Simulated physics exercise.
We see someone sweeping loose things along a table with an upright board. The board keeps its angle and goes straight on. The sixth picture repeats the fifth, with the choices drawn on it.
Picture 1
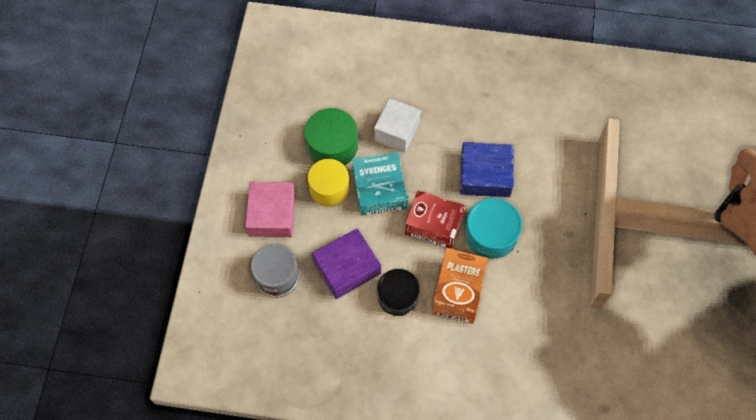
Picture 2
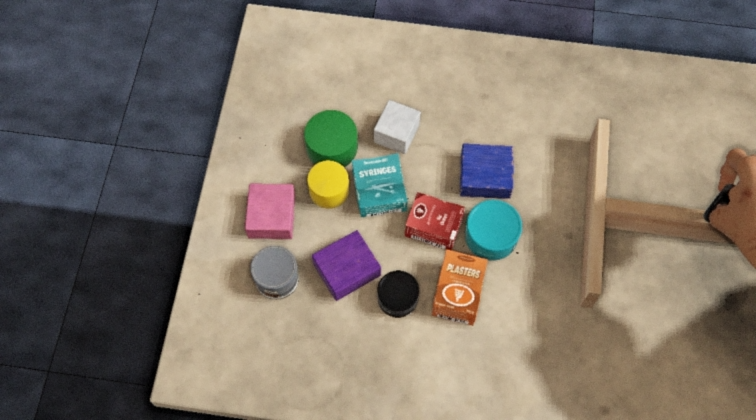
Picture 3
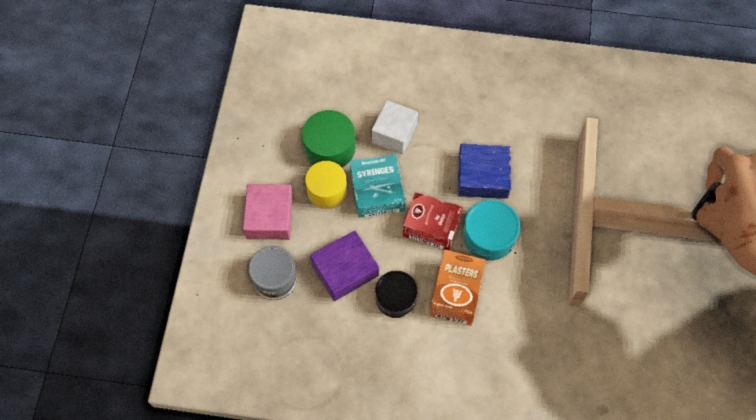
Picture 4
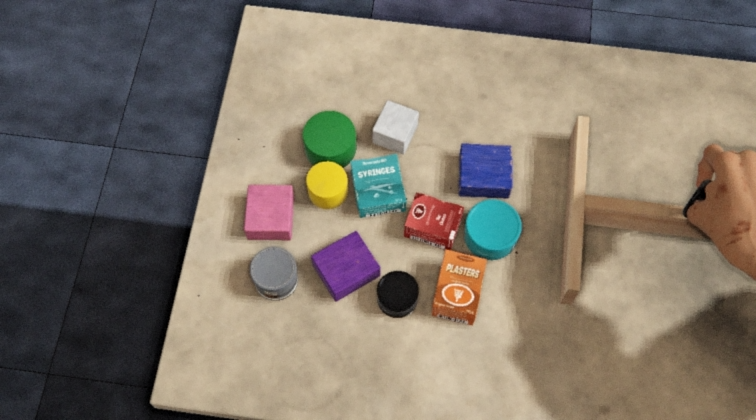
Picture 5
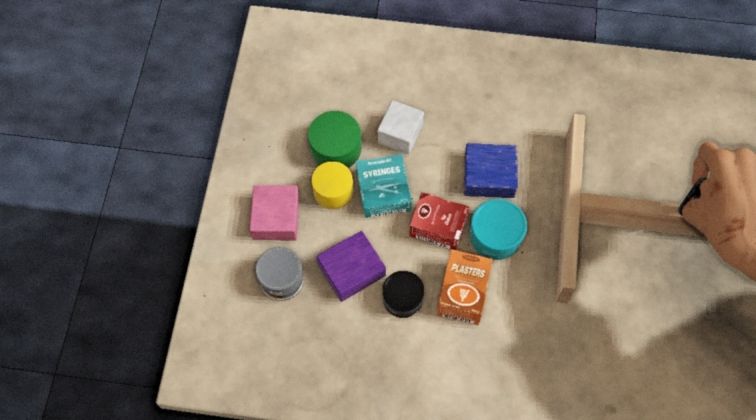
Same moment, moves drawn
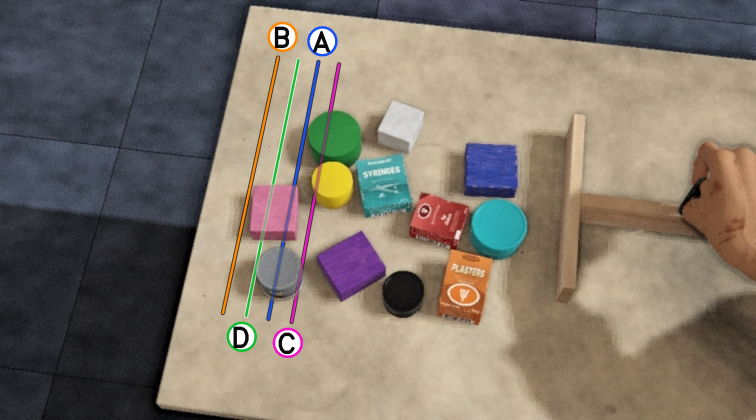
A hand slides an upright wooden board slowly left toward the colourful blocks, tubs and boxes.
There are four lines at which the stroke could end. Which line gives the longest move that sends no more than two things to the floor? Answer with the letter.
A.
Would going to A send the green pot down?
No.
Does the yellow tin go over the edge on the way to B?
Yes.
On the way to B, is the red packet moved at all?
Yes.
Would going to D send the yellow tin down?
Yes.
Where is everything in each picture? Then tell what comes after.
The first picture shows blue block (487, 170); yellow tin (328, 183); white block (398, 126).
The second picture shows board (600, 203); black tub (398, 294).
The third picture shows board (588, 201); green pot (329, 141).
The fourth picture shows board (579, 199); grey tin (275, 274).
The fifth picture shows board (575, 197); turquoise box (383, 186); red packet (439, 222); orange box (465, 288).
On the marked copy, A at (295, 183); B at (252, 177); C at (317, 185); D at (274, 180).
Taking A. A third of the way, board (474, 185); yellow tin (302, 171); green pot (333, 136).
Two thirds of the way, board (374, 173); pink block (236, 213); yellow tin (246, 164).
When it is over, board (297, 164); yellow tin over the edge; pink block over the edge; two fallen.
As for the rest, B drops five; C is within the limit but short; D drops five.
